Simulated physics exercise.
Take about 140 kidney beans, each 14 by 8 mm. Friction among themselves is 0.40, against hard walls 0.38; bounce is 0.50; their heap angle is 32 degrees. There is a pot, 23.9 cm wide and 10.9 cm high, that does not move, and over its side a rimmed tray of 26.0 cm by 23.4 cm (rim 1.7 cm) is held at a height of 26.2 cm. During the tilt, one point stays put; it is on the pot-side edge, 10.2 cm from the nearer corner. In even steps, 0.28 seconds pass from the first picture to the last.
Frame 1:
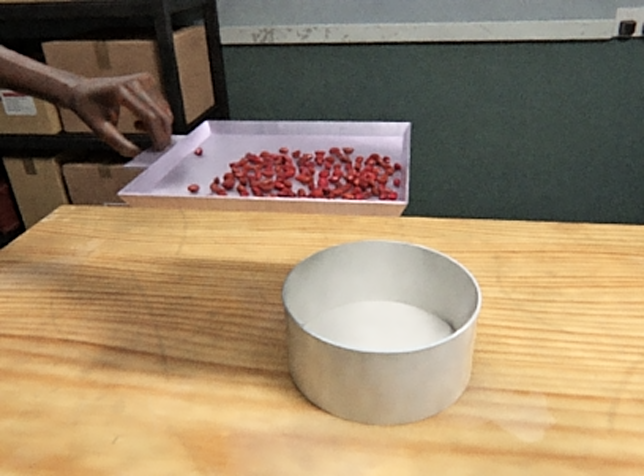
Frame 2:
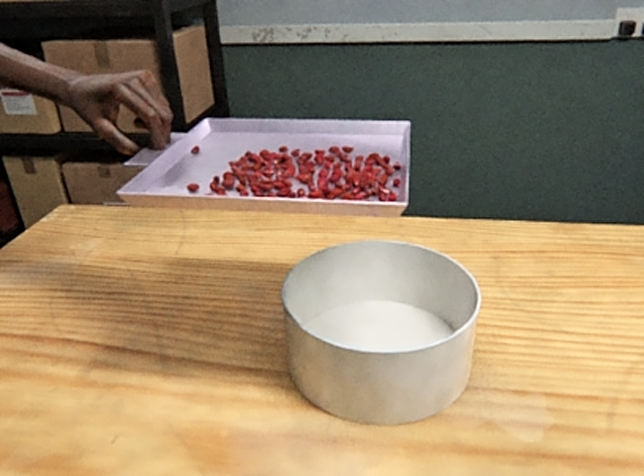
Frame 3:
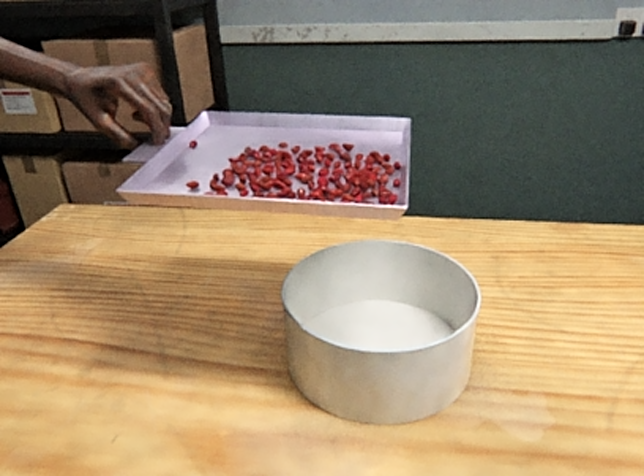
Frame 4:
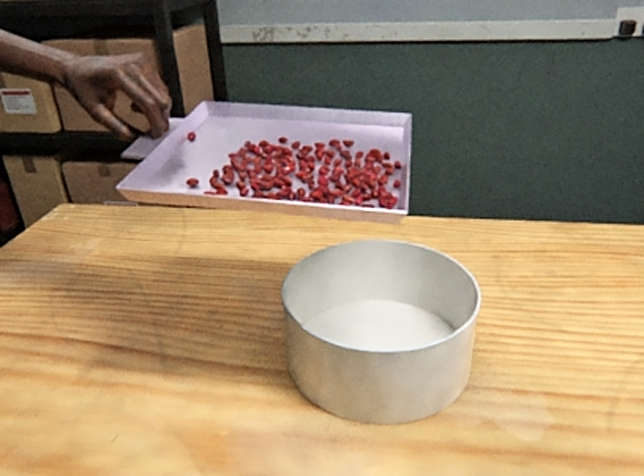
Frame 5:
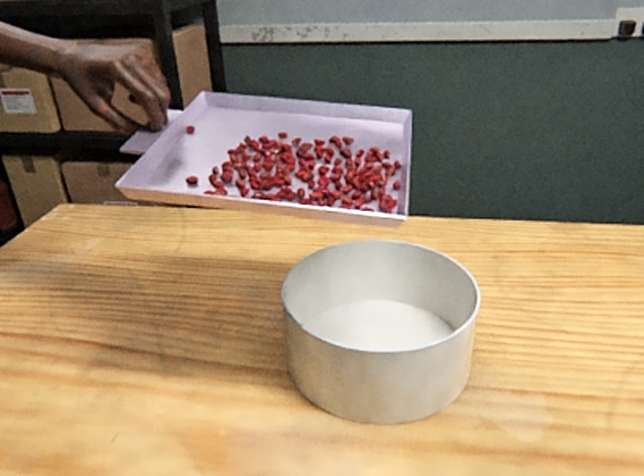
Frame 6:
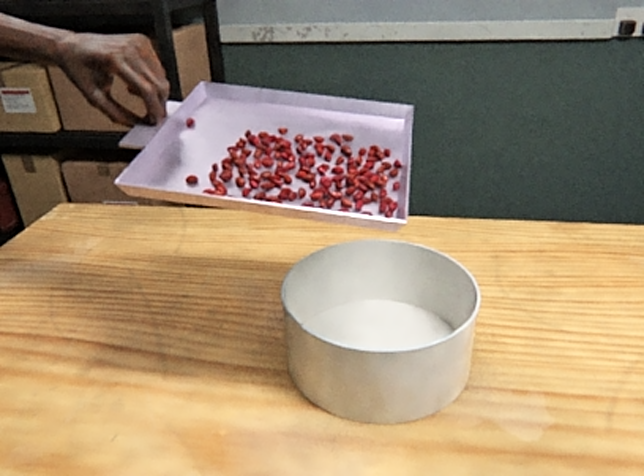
A hand slightly tilts a pale purple tray of red beans behind a round metal pot.
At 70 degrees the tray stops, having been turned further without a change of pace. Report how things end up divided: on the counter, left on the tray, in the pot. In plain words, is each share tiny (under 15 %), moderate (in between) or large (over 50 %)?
Counter: Chances are a considerable fraction of the lot sits there. Left on the tray: Chances are a negligible share of the lot sits there. Pot: Chances are the heavier share of the lot sits there.
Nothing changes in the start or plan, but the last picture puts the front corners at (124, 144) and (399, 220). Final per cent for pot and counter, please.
Split: Pot = 50, counter = 50.
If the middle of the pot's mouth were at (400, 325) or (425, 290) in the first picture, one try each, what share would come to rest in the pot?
95 and 45 %.
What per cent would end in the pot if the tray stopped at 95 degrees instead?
Estimated share: About 80 %.
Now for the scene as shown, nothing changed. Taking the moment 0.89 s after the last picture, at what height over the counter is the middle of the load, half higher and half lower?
About 24 cm.
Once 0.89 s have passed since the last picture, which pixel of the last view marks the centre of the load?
Load centre, approx.: (339, 217) px.
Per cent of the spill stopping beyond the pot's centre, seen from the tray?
I reckon around 60 per cent.
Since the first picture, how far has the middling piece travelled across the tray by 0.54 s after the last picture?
Around 4 centimetres.
Then, 0.54 s after the last picture, tilt 39 degrees; the tray holds 100 %, the pot 0 %.
Then, 0.89 s after the last picture, tilt 58 degrees; the tray holds 95 %, the pot 0 %.
Then, 1.34 s after the last picture, tilt 70 degrees; the tray holds 20 %, the pot 40 %.
In the end, counter 30 %, tray 5 %, pot 65 %.
